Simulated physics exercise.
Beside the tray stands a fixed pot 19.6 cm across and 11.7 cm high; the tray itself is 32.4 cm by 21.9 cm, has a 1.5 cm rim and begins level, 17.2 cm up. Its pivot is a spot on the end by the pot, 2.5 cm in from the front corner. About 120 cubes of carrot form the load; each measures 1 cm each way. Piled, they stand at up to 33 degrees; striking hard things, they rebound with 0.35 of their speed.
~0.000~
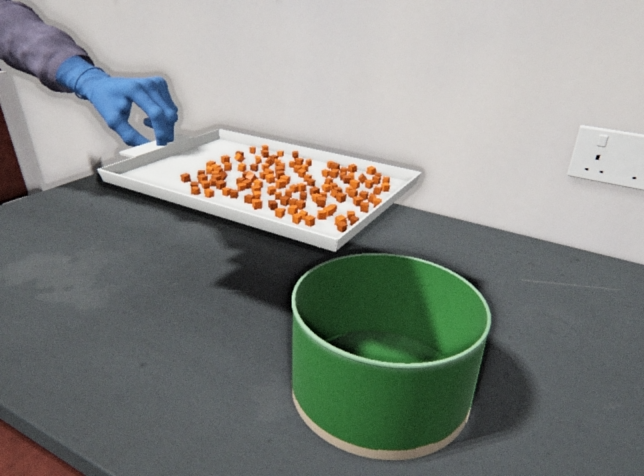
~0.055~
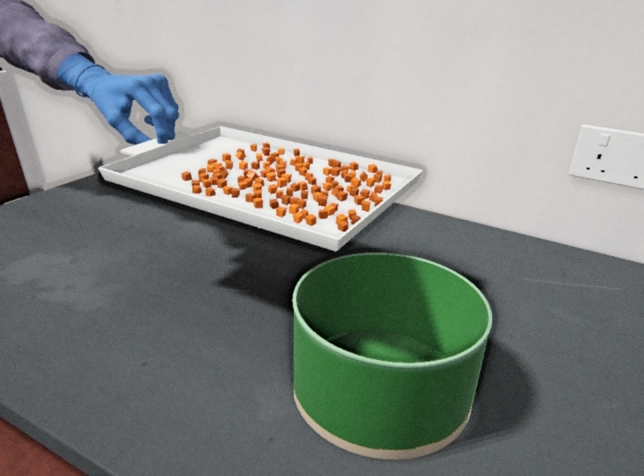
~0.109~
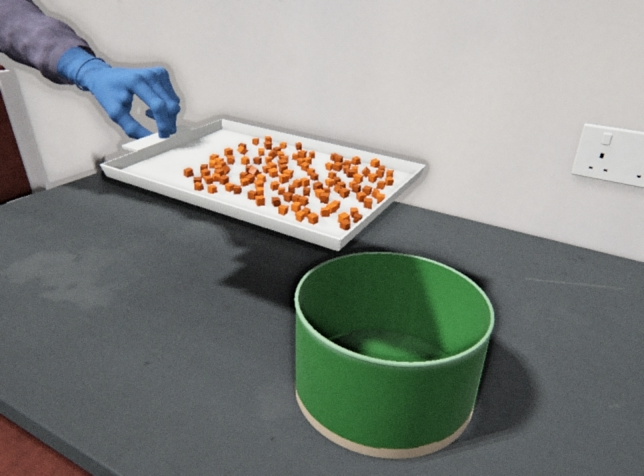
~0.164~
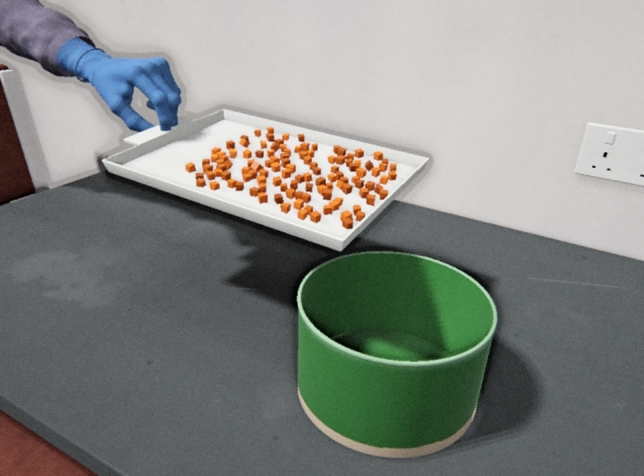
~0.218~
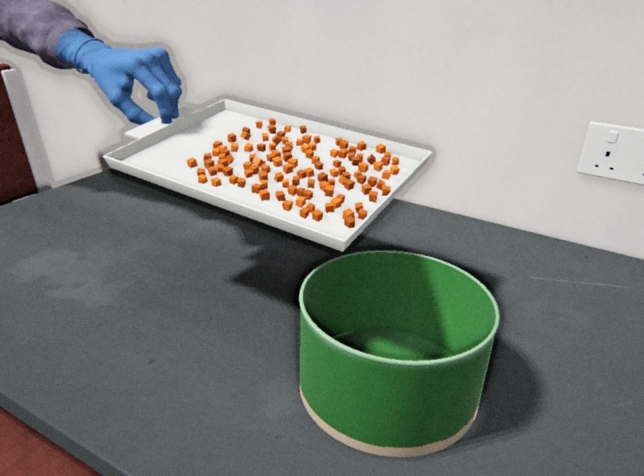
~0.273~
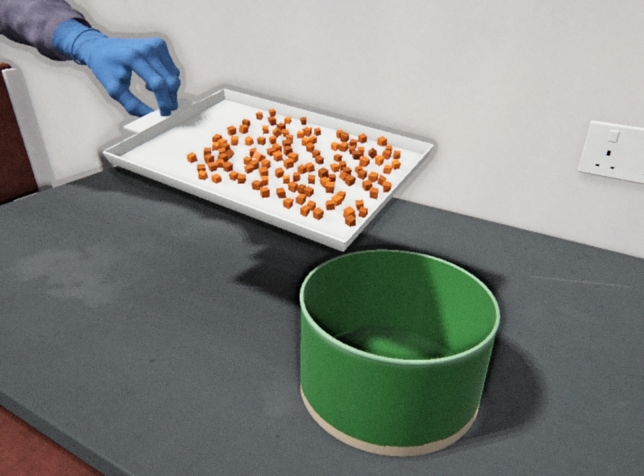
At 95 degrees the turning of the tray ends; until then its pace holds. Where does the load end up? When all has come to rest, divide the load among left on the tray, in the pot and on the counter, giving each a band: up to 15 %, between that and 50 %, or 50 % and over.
Left on the tray: Up to 15 %; pot: Between 15 and 50 %; counter: 50 % and over.
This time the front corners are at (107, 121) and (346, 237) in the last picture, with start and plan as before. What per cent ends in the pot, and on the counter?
Pot 95; counter 5.
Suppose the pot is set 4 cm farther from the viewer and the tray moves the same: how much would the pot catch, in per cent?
Close to 20 per cent, then.
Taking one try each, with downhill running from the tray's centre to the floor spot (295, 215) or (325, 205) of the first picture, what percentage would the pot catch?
Around 100 % for the first direction, around 75 % for the second.
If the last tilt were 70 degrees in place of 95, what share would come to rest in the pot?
Roughly 10 %.
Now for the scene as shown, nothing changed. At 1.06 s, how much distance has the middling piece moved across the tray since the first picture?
About 9 cm.
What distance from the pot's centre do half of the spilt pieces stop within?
I'd say close to 20 centimetres.
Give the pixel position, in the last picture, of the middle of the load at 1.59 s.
Estimated centre of load: Around (288, 212).
Then, at 1.06 s, tilt 50 degrees; the tray holds 95 %, the pot 0 %.
Then, at 1.59 s, tilt 76 degrees; the tray holds 75 %, the pot 10 %.
After 2.17 s, tilt 95 degrees; the tray holds 5 %, the pot 35 %.
By 3.4 s all is still; tray 0 %, pot 40 %, counter 60 %.
